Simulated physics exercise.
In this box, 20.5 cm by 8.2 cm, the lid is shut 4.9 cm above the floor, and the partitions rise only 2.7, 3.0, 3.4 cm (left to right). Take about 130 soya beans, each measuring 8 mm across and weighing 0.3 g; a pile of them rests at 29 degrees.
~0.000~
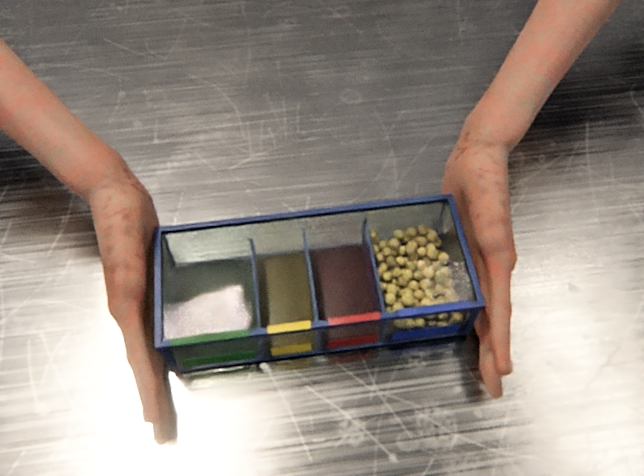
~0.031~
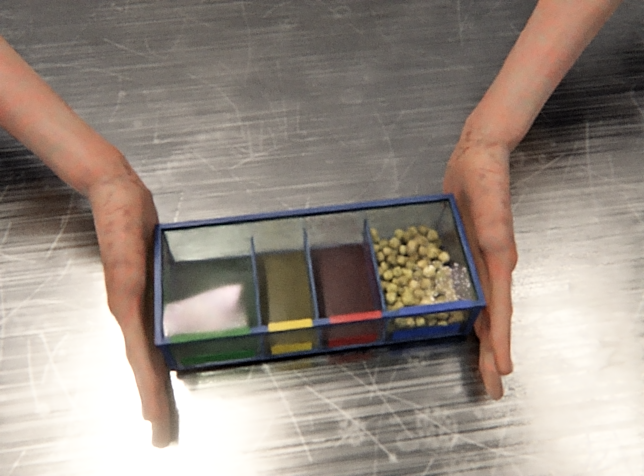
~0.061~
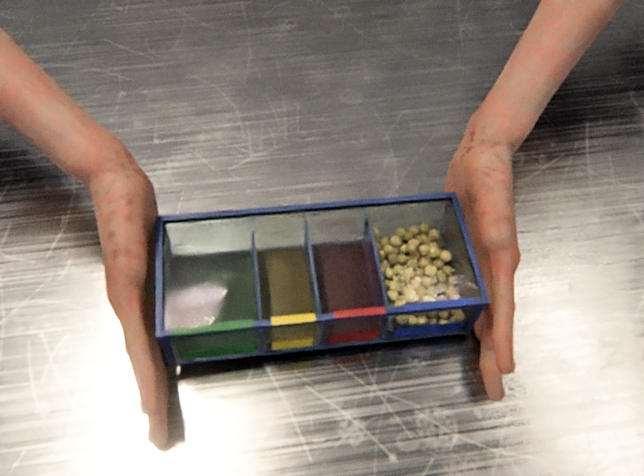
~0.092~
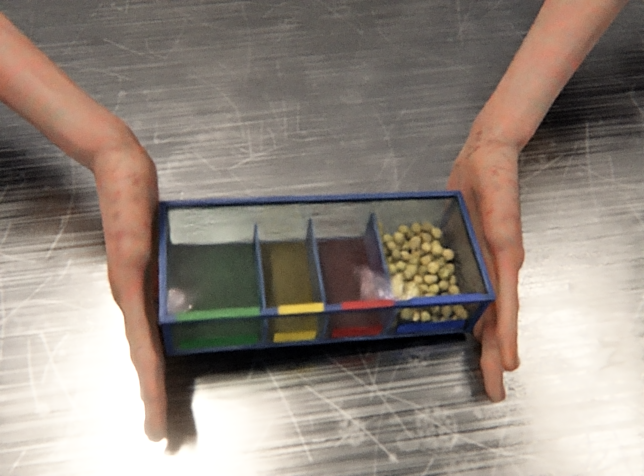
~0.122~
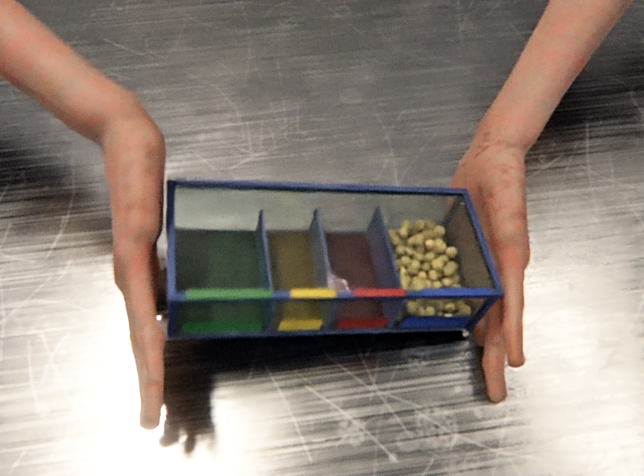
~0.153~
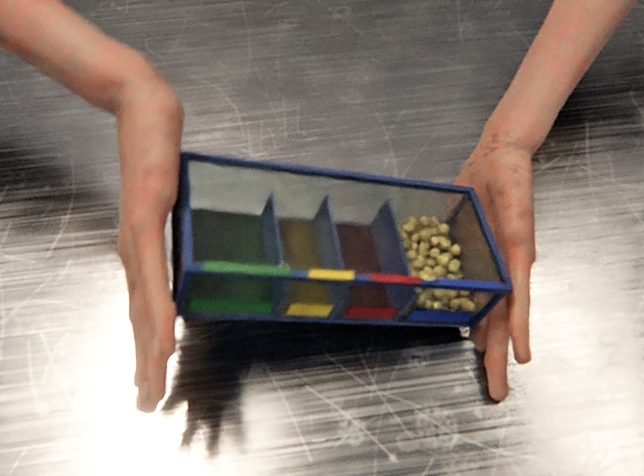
Two hands tilt a clear, blue-edged box of pale beans, raising its left side.
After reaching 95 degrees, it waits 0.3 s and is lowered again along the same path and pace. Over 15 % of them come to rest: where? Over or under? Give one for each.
Red under; blue over; green under; yellow under.
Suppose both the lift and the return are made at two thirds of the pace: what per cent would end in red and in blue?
Per cent - red: 0; blue: 100.
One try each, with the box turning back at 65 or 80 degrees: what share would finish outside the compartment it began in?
Close to 0 in a hundred first, and 0 in a hundred second.
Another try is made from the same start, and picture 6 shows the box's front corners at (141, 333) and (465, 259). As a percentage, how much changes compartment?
In that case close to 30 per cent.
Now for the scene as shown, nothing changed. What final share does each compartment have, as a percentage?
The red one ends with 0, blue with 100, green with 0 and yellow with 0 per cent.
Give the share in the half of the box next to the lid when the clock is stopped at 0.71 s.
Something like 50 percent of the pieces.
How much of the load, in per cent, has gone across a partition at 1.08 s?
Near 0 per cent of it.
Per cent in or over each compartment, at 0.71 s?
Red 0 %, blue 100 %, green 0 %, yellow 0 %.
After 0.71 s, tilt 95 degrees; blue 100 %.
After 1.08 s, tilt 56 degrees; blue 100 %.
After 1.54 s, tilt 0 degrees; blue 100 %.
In the end, at 1.9 s, red 0 %, blue 100 %, green 0 %, yellow 0 %.
